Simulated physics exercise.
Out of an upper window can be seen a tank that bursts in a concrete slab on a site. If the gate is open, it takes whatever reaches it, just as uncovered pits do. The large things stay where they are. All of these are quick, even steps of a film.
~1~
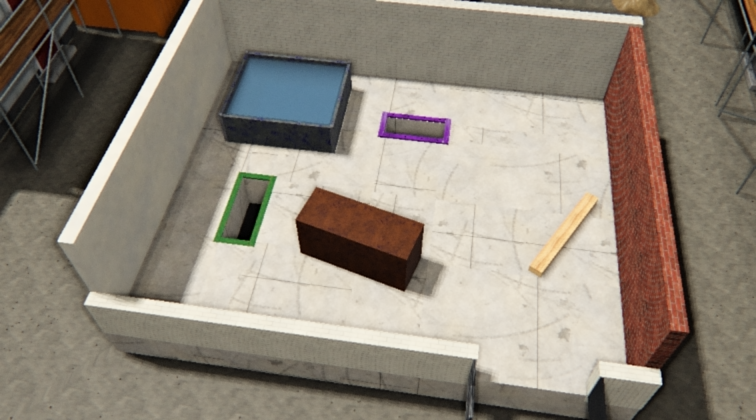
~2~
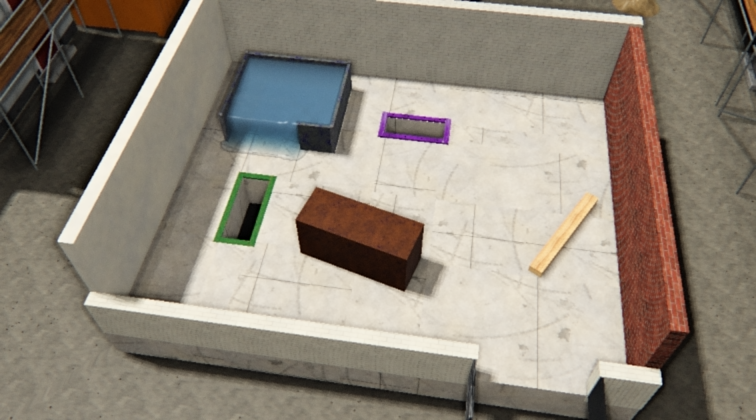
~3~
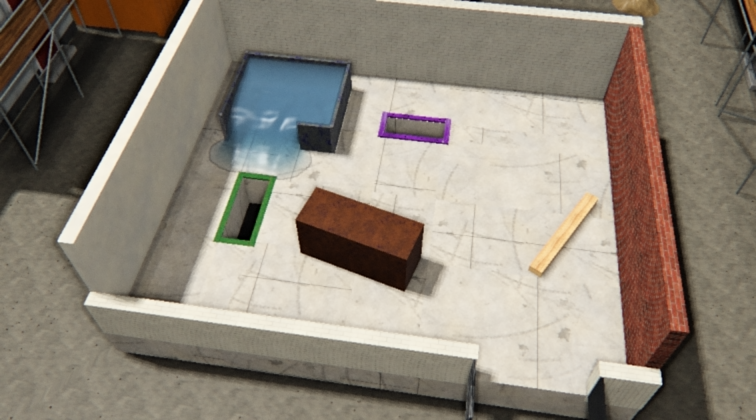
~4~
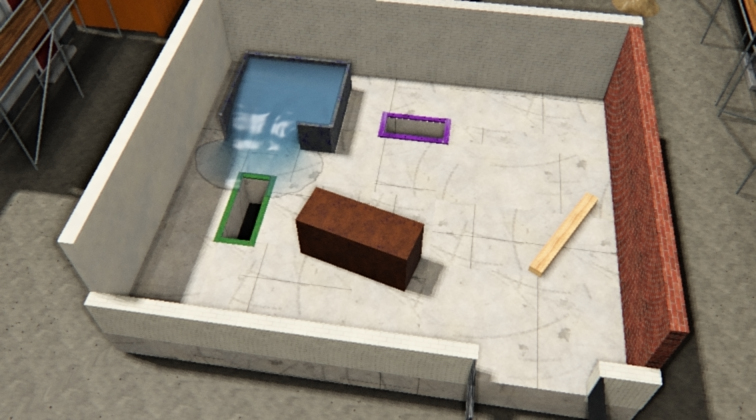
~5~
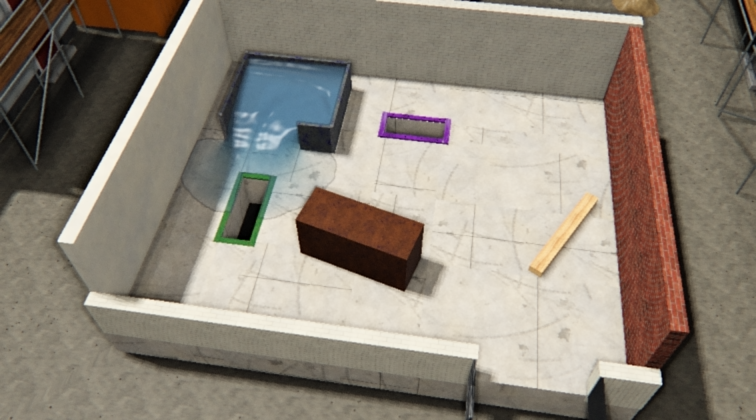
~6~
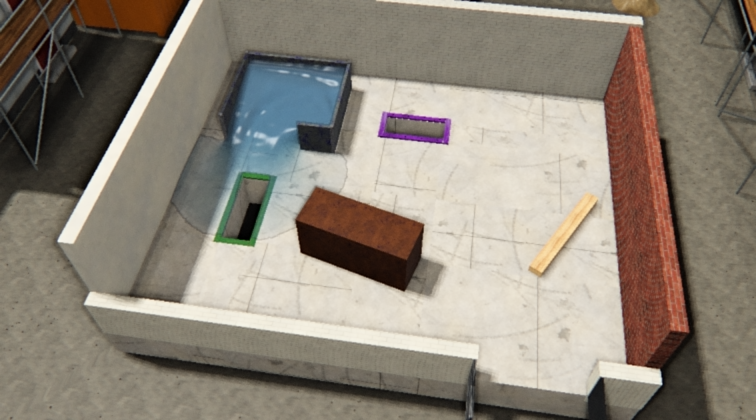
Water pours from a gap in the front of a dark, square tank at the back left of a walled concrete slab, seen from high above by a still camera. A green-edged pit lies before the tank, a purple-edged one to its right, with a brown block near the middle and a wooden plank by the red brick wall. The water spreads forward in a widening, rounded sheet around the green-edged pit.
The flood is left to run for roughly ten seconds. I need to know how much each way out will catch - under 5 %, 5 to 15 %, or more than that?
Here you go: The gate catches under 5 %; the purple pit catches under 5 %; the green pit catches more than 15 %.
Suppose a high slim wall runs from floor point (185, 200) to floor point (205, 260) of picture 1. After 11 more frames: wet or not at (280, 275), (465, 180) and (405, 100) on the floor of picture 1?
First submerged, second spared, third spared.
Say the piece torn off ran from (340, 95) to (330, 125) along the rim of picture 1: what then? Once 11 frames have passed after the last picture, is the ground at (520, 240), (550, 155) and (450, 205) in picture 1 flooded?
Result, in sequence: Inundated; inundated; inundated.
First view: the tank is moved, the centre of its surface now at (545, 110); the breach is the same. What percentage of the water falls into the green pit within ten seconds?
Share for the green pit - 10 in a hundred.
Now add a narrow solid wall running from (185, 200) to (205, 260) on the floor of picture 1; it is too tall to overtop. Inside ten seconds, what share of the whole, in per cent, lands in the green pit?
Result, green pit: Some 60 percent of the total.
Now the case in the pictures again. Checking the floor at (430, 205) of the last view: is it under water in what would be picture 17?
By then it's spared.
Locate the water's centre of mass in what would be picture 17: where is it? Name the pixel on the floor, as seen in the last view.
(258, 163).
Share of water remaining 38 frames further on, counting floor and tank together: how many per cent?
It comes to roughly 64 per cent.
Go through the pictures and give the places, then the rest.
In the first frame, the water tank at (288, 91) is whole and still.
In the second frame, water pours out at (263, 137) and has run to (301, 155).
In the third frame, water pours out at (264, 138) and has run to (296, 173).
In the fourth frame, the front is at (294, 189), out from the gap at (264, 138).
In the fifth frame, the front is at (267, 215), out from the gap at (264, 138).
In the sixth frame, the front is at (204, 229), out from the gap at (264, 138).
A moment on, water covers 20 % of the floor; the gate 0 %, the purple pit 0 %, the green pit 11 %.
Next, water covers 25 % of the floor; the gate 0 %, the purple pit 0 %, the green pit 18 %.
Then, water covers 30 % of the floor; the gate 0 %, the purple pit 0 %, the green pit 25 %.
Later, water covers 50 % of the floor; the gate 0 %, the purple pit 0 %, the green pit 35 %.
In the end, water covers 60 % of the floor; the gate 3 %, the purple pit 0 %, the green pit 43 %.
